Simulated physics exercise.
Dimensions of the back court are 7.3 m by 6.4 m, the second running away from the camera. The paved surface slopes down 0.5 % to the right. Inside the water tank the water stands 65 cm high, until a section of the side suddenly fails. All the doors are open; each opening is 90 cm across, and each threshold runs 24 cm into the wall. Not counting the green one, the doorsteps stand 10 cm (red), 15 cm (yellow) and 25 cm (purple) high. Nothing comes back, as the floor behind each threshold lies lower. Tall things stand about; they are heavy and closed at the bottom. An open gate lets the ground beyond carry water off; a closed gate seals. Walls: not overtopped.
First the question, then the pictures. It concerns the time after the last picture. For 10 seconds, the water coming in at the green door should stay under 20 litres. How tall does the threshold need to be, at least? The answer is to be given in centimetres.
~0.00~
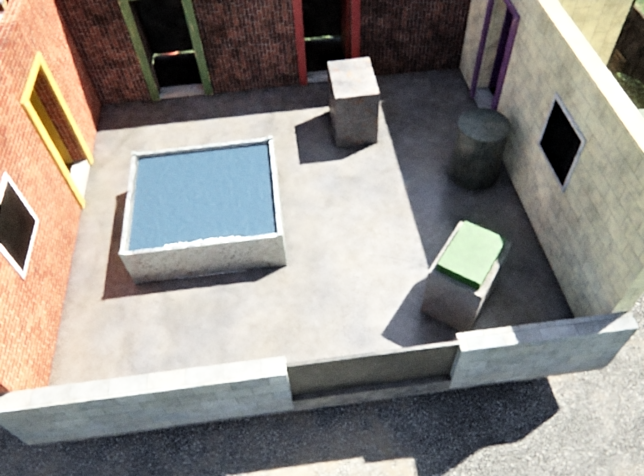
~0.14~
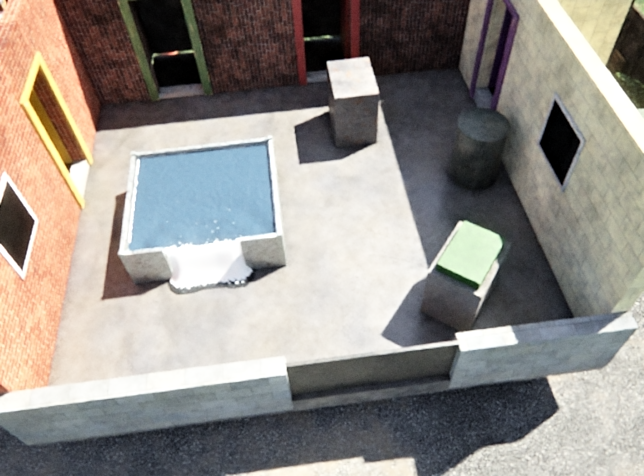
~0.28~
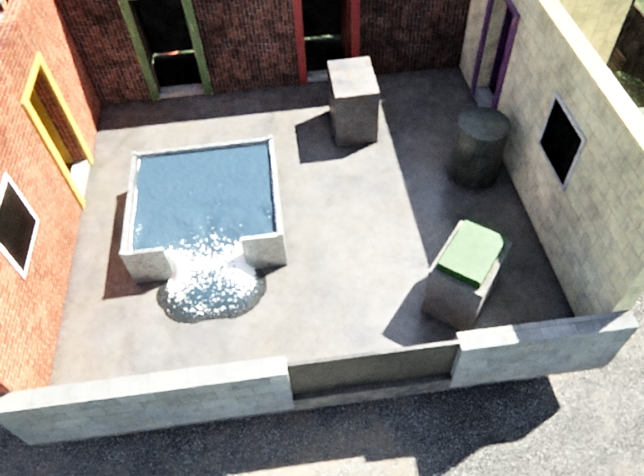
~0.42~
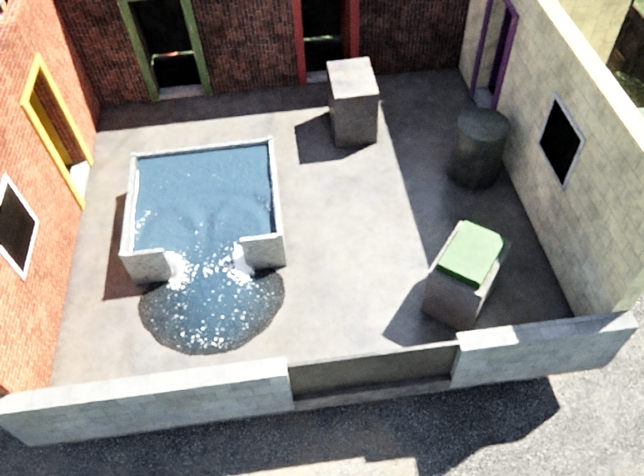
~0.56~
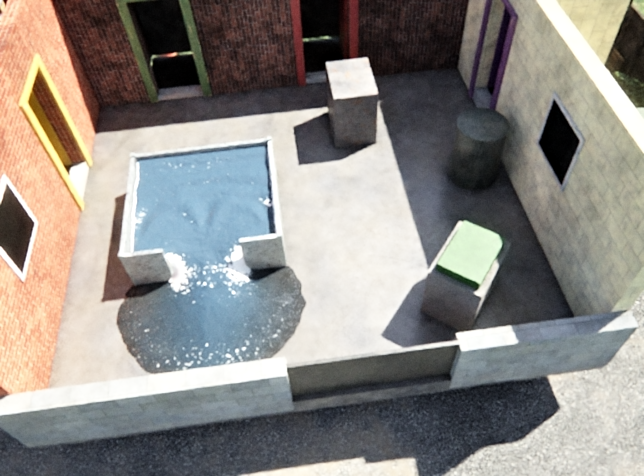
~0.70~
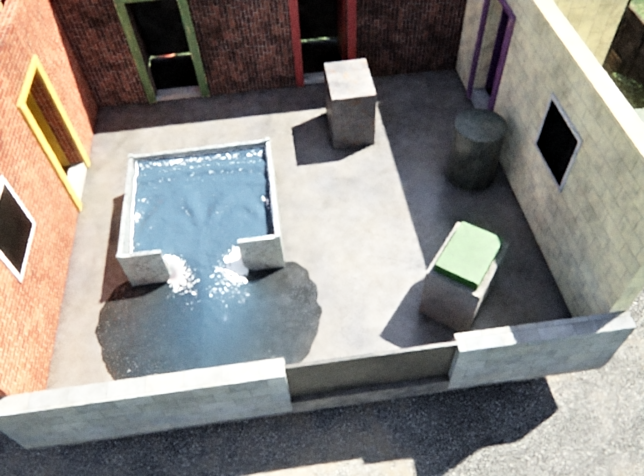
Close to 6 cm is just enough.
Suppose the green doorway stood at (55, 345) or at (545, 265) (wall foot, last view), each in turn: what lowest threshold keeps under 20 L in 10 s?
Roughly 15 cm for the first and 5.5 cm for the second.
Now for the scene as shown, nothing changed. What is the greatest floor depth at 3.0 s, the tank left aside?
Max depth: Near 32 cm.
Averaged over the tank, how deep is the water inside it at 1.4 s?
Around 45 centimetres.
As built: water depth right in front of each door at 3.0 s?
In cm - red: 0, yellow: 0, purple: 0, green: 0.
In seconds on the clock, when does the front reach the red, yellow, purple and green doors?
Front arrival: Red 7.0 seconds, yellow 3.2 seconds, purple 5.0 seconds, green 4.5 seconds.
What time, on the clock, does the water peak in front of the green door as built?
Roughly at 6.0 s.
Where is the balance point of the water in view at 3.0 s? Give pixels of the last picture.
My guess is close to (225, 280).
After 1.4 s water covers 15 % of the floor, deepest (40 cm) near (208, 384); it has not reached the green door.
After 3.0 s water covers 35 % of the floor, deepest (32 cm) near (41, 420); it has not reached the green door.
After 10.0 s water covers 95 % of the floor, deepest (14 cm) near (447, 77); 7 cm at the green door, 1 litre in over its 10 cm threshold.
At the green door as built, the water arrived by 4.5 s and peaked near 9 cm at 5.8 s.
Run again over the same 10 s with other heights there, 31 litres in over 5 cm, 12 litres over 7 cm. The limit of 20 litres is kept from about 6 cm up.
